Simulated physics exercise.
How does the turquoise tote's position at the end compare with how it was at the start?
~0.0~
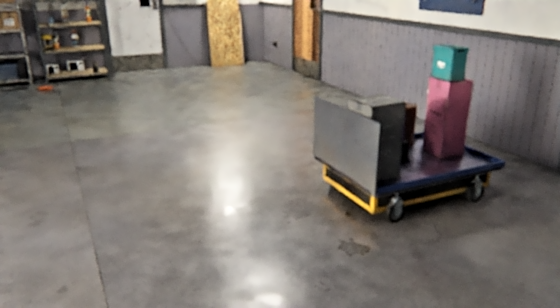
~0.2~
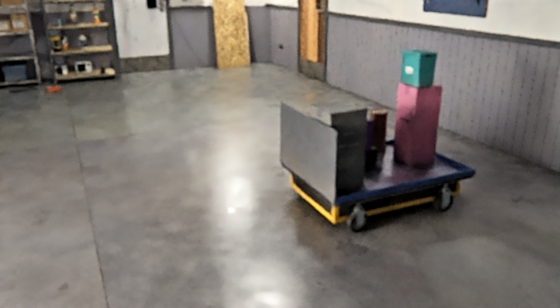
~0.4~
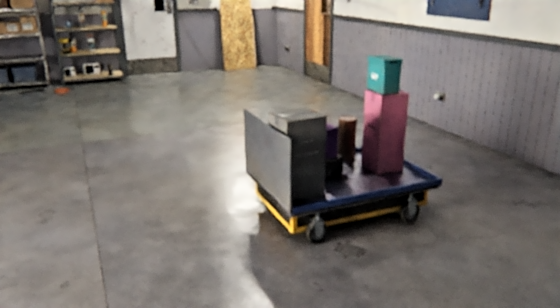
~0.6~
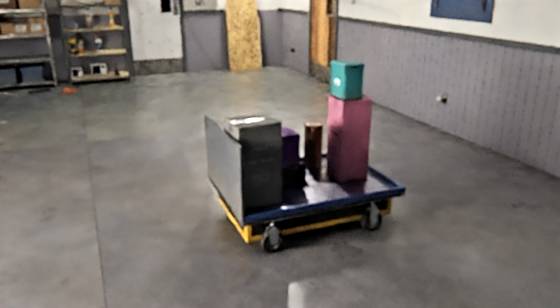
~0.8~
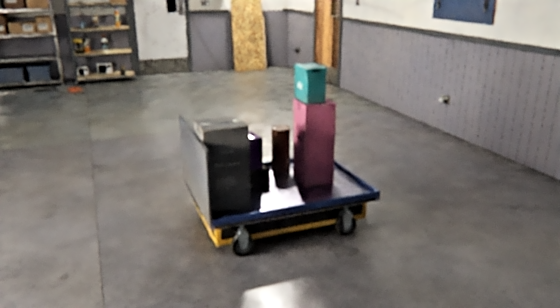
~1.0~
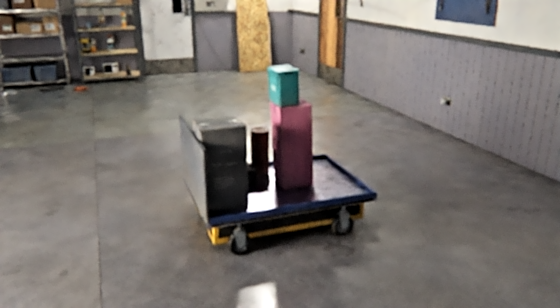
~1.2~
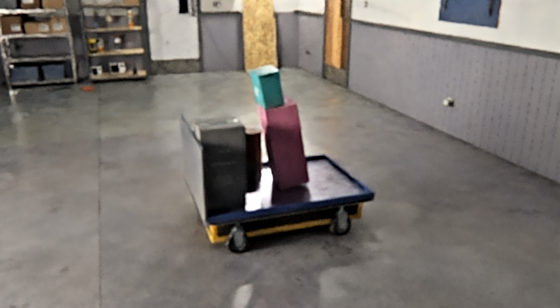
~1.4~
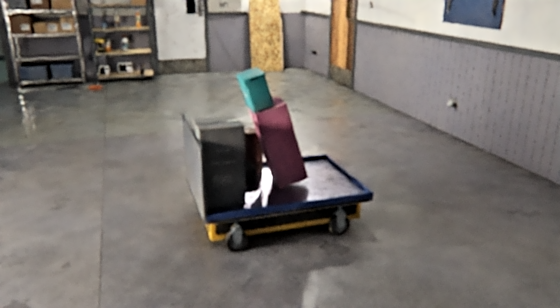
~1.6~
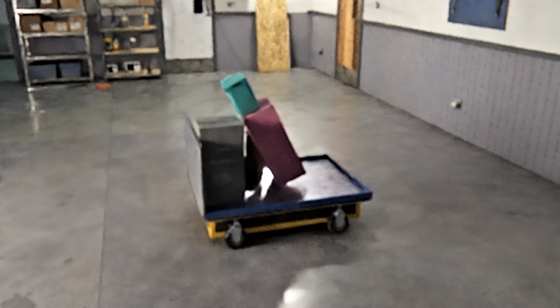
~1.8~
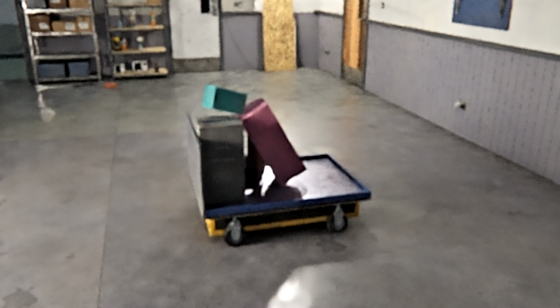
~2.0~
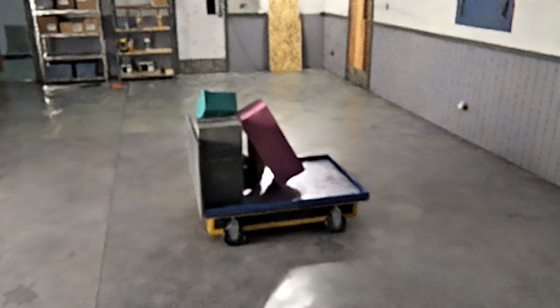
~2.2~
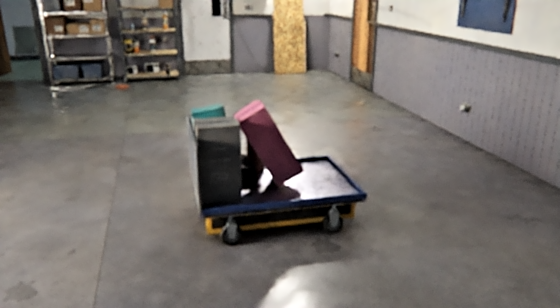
At the start the turquoise tote stands upright on top of the pink box. By the end it is lying on its side at the left end of the cart, partly hidden by the dark box.
A flat blue and yellow cart rolls left across a grey concrete floor in a workshop, seen from slightly above, with shelves and a panelled wall behind. It carries a dark box by the tall board at its left end, purple and brown items, and a pink box with a turquoise tote on top. The cart stops, and the load shifts left. The pink box tips towards the dark box while the tote tilts and slides off it. Finally the pink box rests at a lean, the dark box stands, and the tote lies on its side, partly hidden at the left end.
